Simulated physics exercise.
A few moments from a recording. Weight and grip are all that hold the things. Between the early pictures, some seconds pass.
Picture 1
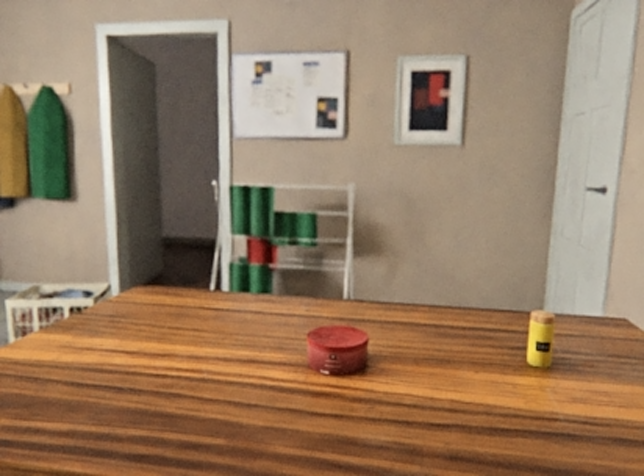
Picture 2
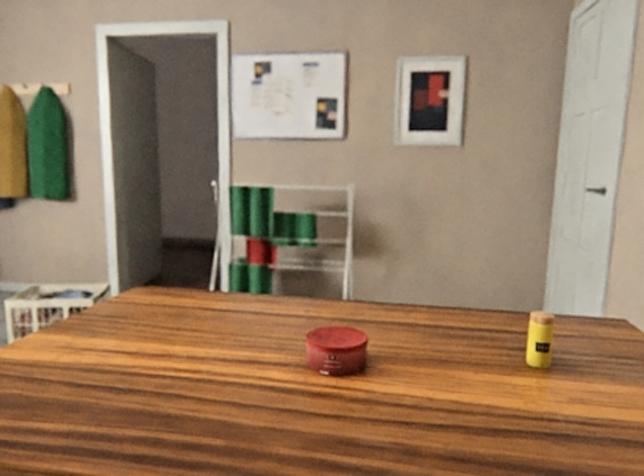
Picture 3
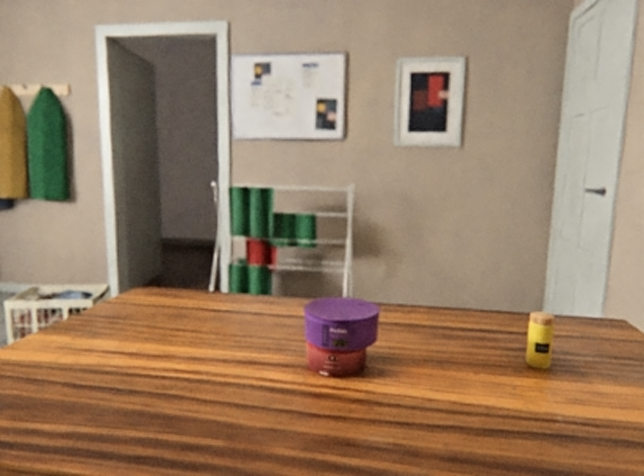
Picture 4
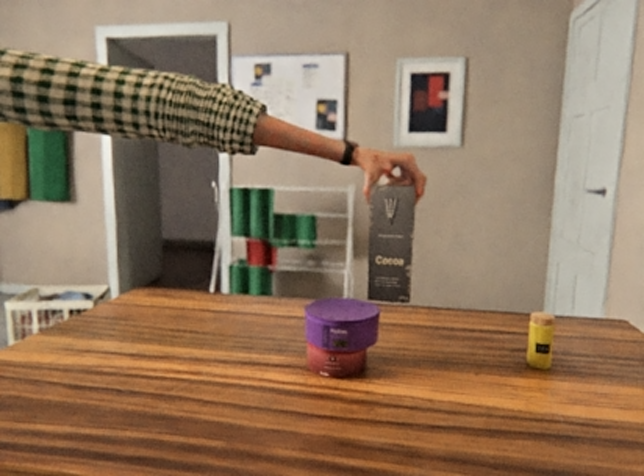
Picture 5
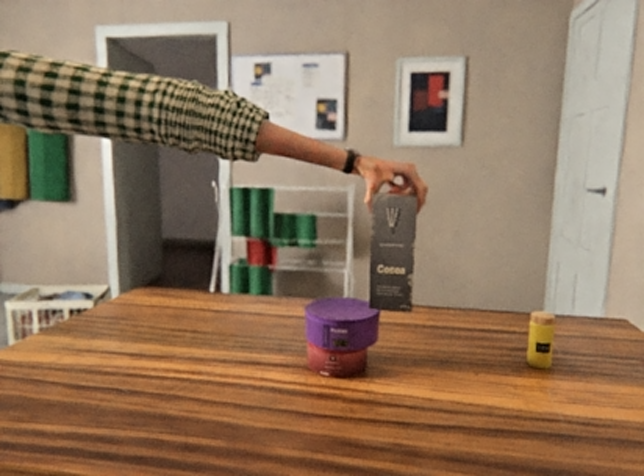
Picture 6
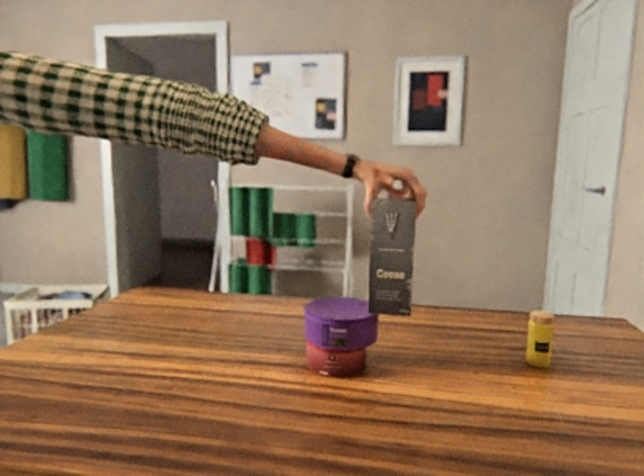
A room with beige walls, an open doorway, a rack and a white door is seen from a still viewpoint across a striped wooden table. A red tub sits near the middle with a yellow shaker to its right, and a purple tub then appears on top of the red one. A hand in a checked sleeve reaches in from the left, lowering a grey carton upright just behind the tubs.
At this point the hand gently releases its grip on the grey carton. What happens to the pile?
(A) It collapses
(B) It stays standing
A.
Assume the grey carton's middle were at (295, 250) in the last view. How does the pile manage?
It collapses.
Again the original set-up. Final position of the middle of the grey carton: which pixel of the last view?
In the final view it sits at roughly (498, 354).
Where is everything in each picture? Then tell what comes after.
In the first picture, the last thing is not in view yet; red tub (338, 349).
In the second picture, the last thing is not in view yet.
In the third picture, the last thing is not in view yet; yellow shaker (540, 340).
In the fourth picture, still above its spot; grey carton (391, 243); red tub (337, 351).
In the fifth picture, still above its spot; grey carton (393, 251); purple tub (342, 323).
In the sixth picture, in place under the hand; grey carton (392, 256); yellow shaker (540, 339).
Then, 0.40 s after the last picture, grey carton now fallen.
Then, 0.50 s after the last picture, things are still on the move.
Then, 0.60 s after the last picture, as before.
Then, 1.30 s after the last picture, nothing new.
At rest, fallen, grey carton; the other 3 in place. Seen from the same camera at the end, grey carton near (499, 354). The pile gives way.
